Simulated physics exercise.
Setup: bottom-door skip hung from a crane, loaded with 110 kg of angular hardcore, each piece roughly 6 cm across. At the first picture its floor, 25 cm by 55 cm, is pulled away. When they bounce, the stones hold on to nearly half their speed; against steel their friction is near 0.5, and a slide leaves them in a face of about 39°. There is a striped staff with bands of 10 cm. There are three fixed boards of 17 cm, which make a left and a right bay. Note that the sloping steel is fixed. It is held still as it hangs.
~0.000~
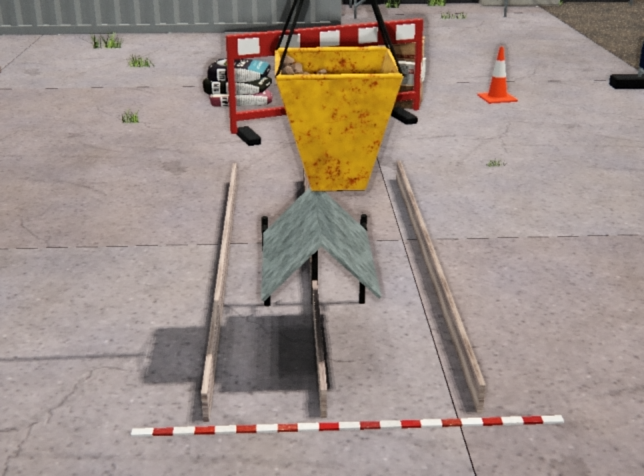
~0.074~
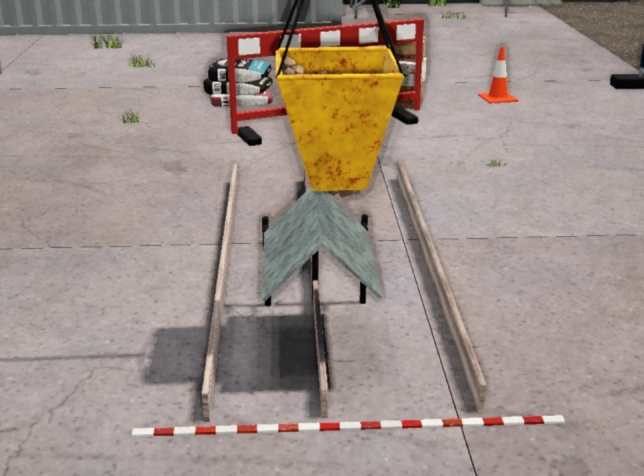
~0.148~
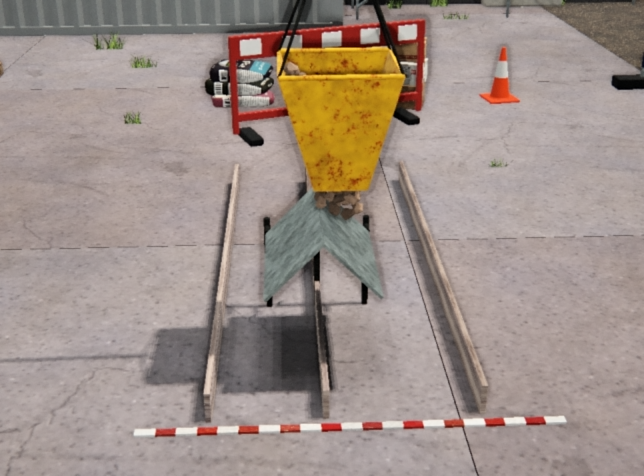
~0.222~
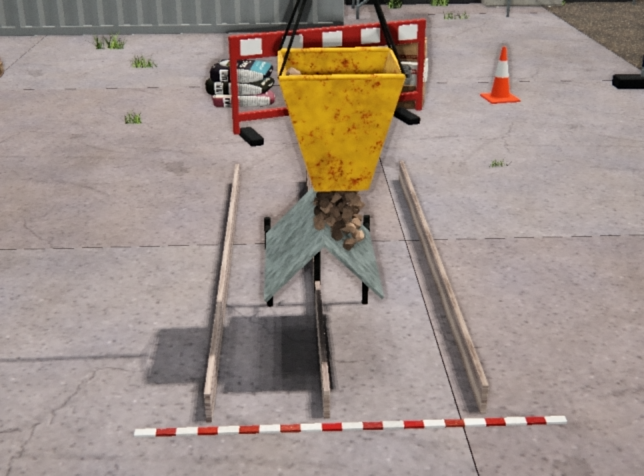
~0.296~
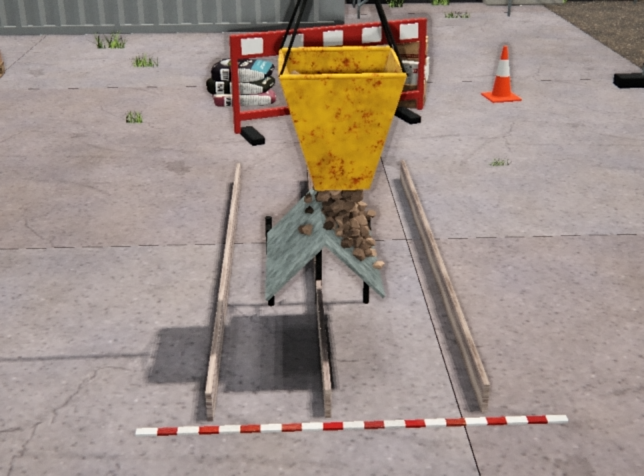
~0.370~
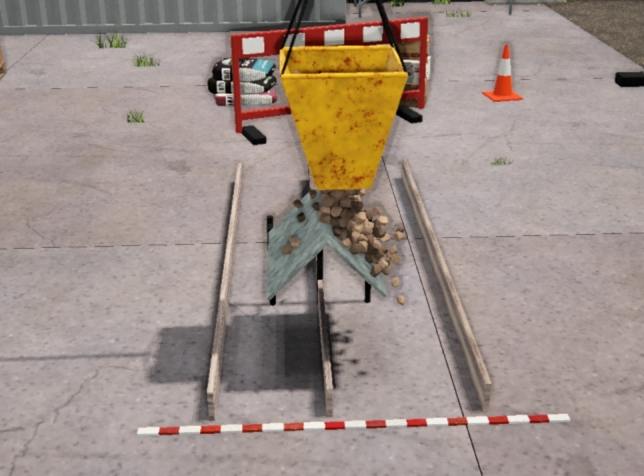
Brown stones dropped from the bottom of a hanging, rusty yellow skip onto a greenish peaked board, first as a small clump, then spreading down its slopes, mostly to the right, while the skip hung still.
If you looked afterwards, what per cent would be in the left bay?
I would expect about 3 per cent there.
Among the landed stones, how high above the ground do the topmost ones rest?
24 cm.
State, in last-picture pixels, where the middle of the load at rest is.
(430, 337).
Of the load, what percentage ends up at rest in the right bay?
Near 95 per cent of the whole load.
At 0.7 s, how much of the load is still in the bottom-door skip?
It holds some 30 per cent.
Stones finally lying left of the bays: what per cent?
I'd put it at roughly 0 in a hundred.
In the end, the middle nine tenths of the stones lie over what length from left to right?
60 cm.
After 0.7 s, 31 % in the bottom-door skip, 30 % on the steel, 2 % falling or lying in the left bay, 36 % falling or lying in the right bay; the stones farthest right are at (462, 334).
After 1.1 s, 0 % in the bottom-door skip, 16 % on the steel, 3 % falling or lying in the left bay, 80 % falling or lying in the right bay, 1 % falling or lying right of the bays; the stones farthest right are at (475, 321).
After 1.7 s, 0 % in the bottom-door skip, 3 % falling or lying in the left bay, 94 % falling or lying in the right bay, 2 % falling or lying right of the bays; the stones farthest right are at (514, 312).
After 2.6 s, 0 % in the bottom-door skip, 3 % falling or lying in the left bay, 94 % falling or lying in the right bay, 2 % falling or lying right of the bays; the stones farthest right are at (516, 312).
After 4.5 s, 0 % in the bottom-door skip, 3 % in the left bay, 94 % in the right bay, 2 % right of the bays; the stones farthest right are at (516, 312).
